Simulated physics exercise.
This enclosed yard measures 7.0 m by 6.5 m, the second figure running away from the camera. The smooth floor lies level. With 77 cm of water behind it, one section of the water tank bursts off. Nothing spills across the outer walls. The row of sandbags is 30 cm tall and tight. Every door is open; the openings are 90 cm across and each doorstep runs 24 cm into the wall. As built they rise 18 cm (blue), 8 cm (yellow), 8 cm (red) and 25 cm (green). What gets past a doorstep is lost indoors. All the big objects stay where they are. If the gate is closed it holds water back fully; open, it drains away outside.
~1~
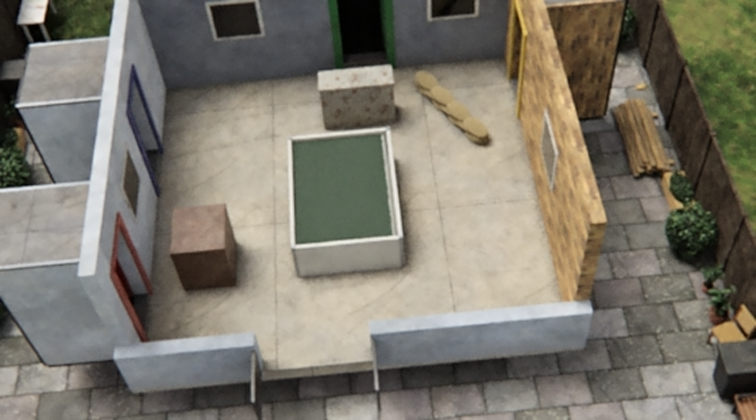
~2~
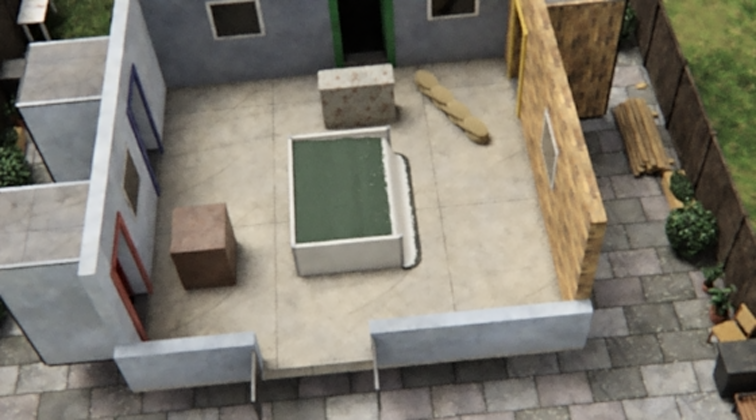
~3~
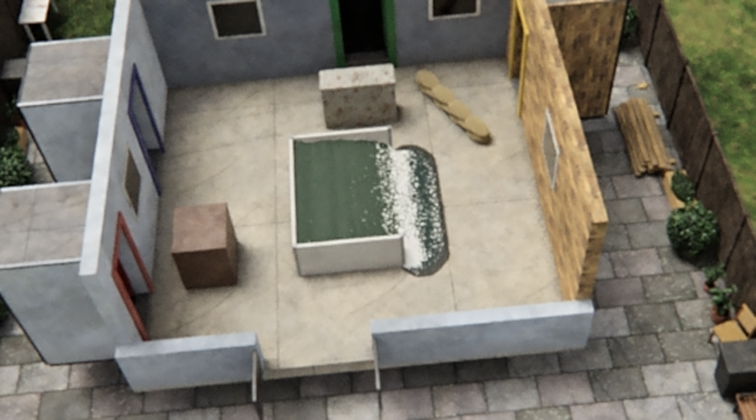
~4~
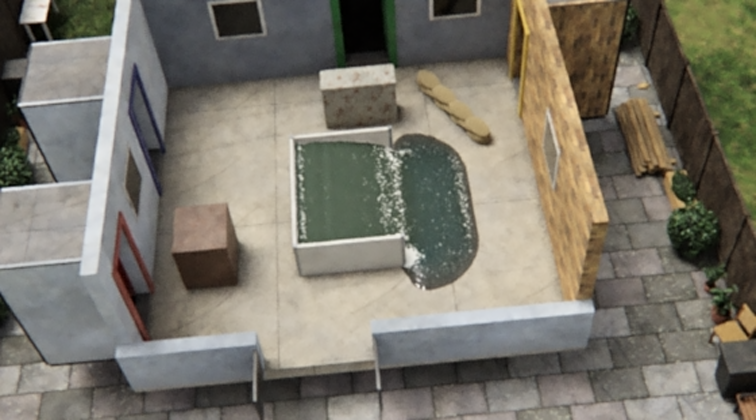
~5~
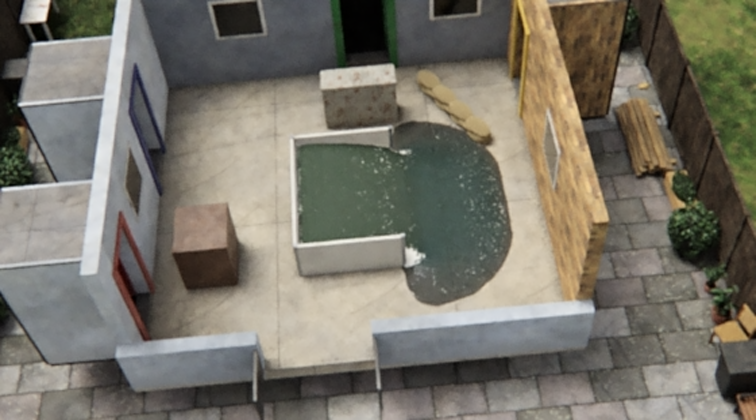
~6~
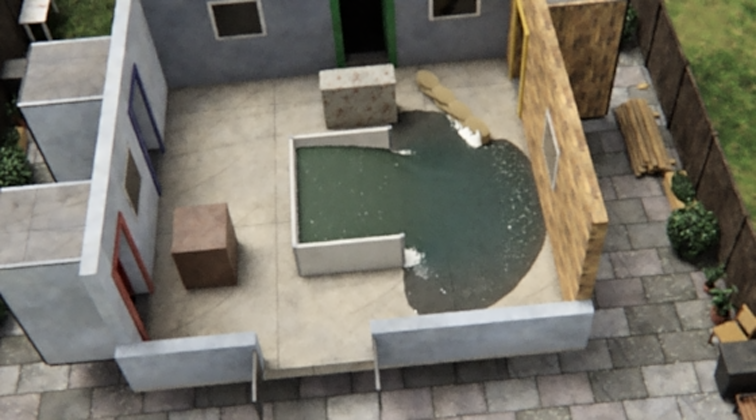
We see a walled yard with a rectangular tank of still green water; its right side gives way, and water pours out with white foam, spreading rightward across the pale floor in a widening dark pool that reaches a long tan object.
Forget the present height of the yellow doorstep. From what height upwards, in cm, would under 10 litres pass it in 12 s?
It would have to be roughly 11 cm high.
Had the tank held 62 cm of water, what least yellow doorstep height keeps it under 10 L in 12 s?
About 8.5 cm.
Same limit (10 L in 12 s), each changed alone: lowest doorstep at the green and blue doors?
Roughly 10.5 cm at green and 7.0 cm at blue.
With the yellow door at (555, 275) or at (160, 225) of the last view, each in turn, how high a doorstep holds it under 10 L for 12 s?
Roughly 28 and 10.0 cm.
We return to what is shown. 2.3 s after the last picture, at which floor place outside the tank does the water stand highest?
Near (561, 329).
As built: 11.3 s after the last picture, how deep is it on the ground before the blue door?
Roughly 9.0 cm deep.
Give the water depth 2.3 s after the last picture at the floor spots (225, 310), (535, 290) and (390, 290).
About 0, 32 and 4 cm.
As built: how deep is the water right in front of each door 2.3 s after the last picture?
In cm: Blue 0, yellow 11, red 0, green 14.
Then, 0.7 s after the last picture water covers 30 % of the floor, deepest (49 cm) near (532, 200); 3 cm at the yellow door, 0 litres in over its 8 cm doorstep.
Then, 2.3 s after the last picture water covers 45 % of the floor, deepest (36 cm) near (561, 329); 11 cm at the yellow door, 3 litres in over its 8 cm doorstep.
Then, 11.3 s after the last picture water covers 95 % of the floor, deepest (10 cm) near (291, 83); 6 cm at the yellow door, 36 litres in over its 8 cm doorstep.
At the yellow door as built, the water peaked near 14 cm, 5.1 s after the last picture.
With a doorstep of 9 cm, 26 litres would have come in within the 12 s; with 12.5 cm, 4 litres. So under 10 litres takes about 11 cm.
